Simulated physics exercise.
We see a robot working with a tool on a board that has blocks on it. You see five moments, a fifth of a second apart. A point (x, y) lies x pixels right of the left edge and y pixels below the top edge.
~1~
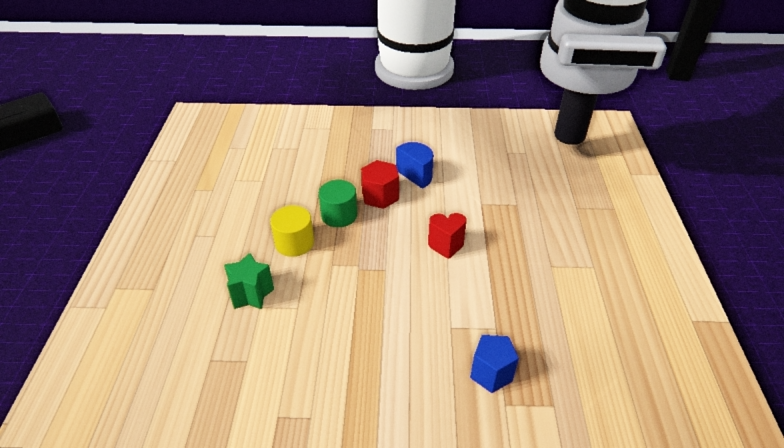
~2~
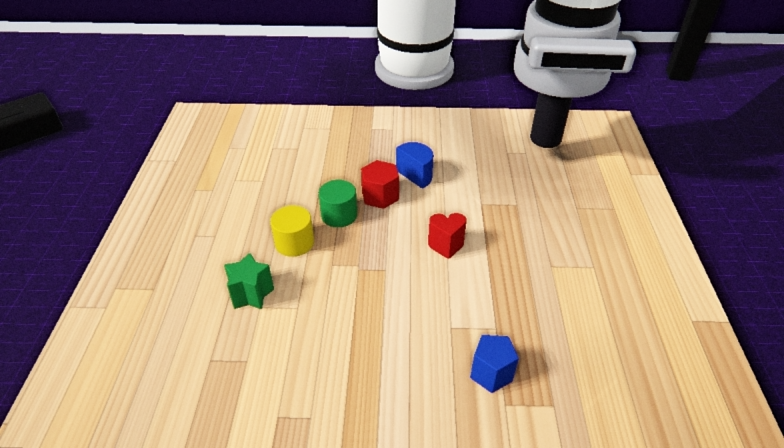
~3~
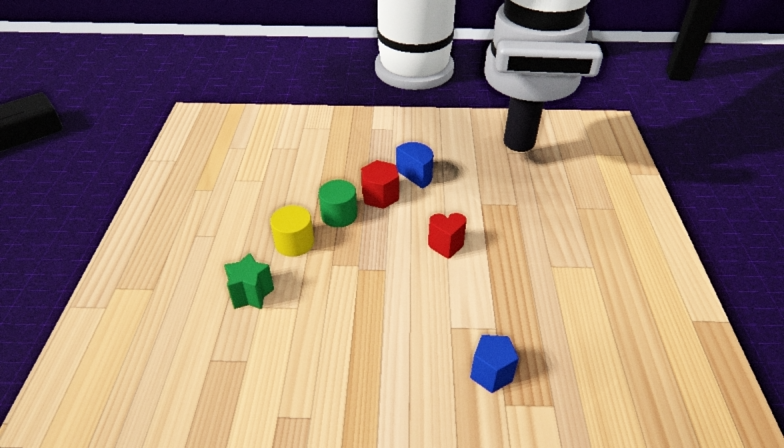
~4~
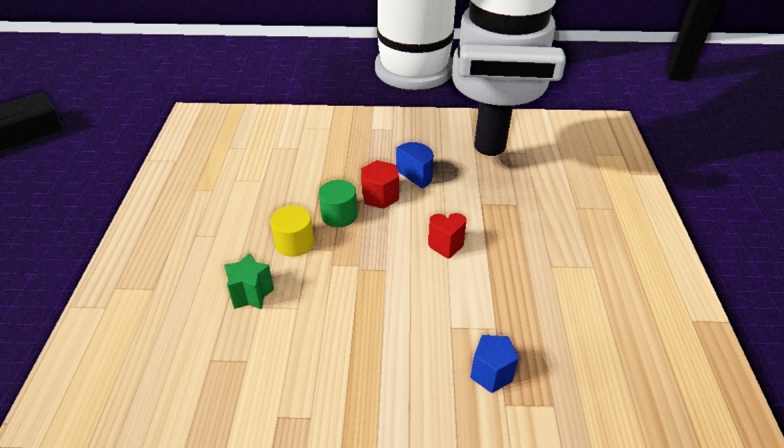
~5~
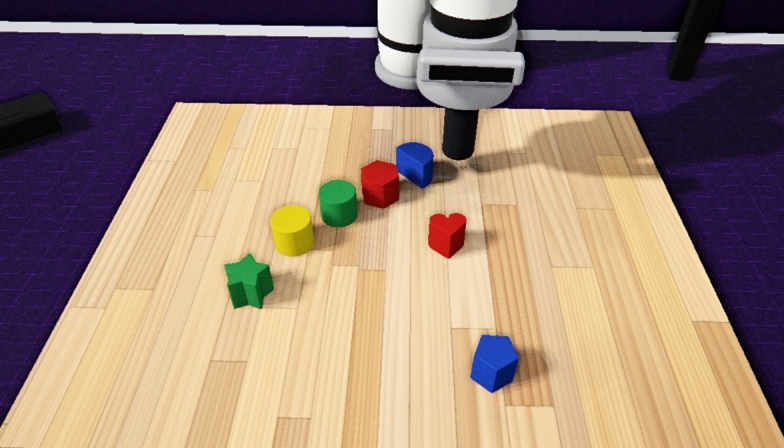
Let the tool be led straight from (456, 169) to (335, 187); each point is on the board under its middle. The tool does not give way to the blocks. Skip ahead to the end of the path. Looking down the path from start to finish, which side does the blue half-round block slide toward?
Off to the left side.
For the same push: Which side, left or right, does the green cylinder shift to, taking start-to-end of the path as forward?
The left-hand side.
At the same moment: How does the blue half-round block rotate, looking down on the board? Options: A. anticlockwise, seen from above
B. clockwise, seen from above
The answer is A.
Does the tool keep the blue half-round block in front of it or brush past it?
As far as I can tell, the blue half-round block is still leading the way in front of the tool.
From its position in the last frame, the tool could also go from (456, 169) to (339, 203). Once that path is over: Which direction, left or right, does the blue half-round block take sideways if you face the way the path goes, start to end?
It gets pushed right.
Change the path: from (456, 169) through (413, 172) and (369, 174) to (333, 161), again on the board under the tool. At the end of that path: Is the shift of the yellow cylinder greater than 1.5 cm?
The answer is no.
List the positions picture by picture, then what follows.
Tip of the tool (569, 137), middles of tops, yellow cylinder (291, 218), green cylinder (337, 191), red six-sided block (380, 172), blue half-round block (417, 151), in the first picture.
Tool (545, 140), nothing pushed, in the second picture.
Tool (519, 144), nothing pushed, in the third picture.
Tool (490, 148), nothing pushed, in the fourth picture.
Tool (458, 152), yellow cylinder (291, 218), green cylinder (337, 191), red six-sided block (380, 172), blue half-round block (417, 151), in the fifth picture.
What follows on the original path. One third of the way, tool (417, 158); red six-sided block (372, 175); blue half-round block (386, 156).
Two thirds of the way, tool (375, 164); yellow cylinder (285, 221); green cylinder (321, 206); red six-sided block (352, 188), turned 60° anticlockwise; blue half-round block (343, 165), turned 25° anticlockwise.
At the end, tool (333, 170); yellow cylinder (283, 222); green cylinder (321, 210); red six-sided block (348, 190), turned 90° anticlockwise; blue half-round block (303, 178), turned 65° anticlockwise.
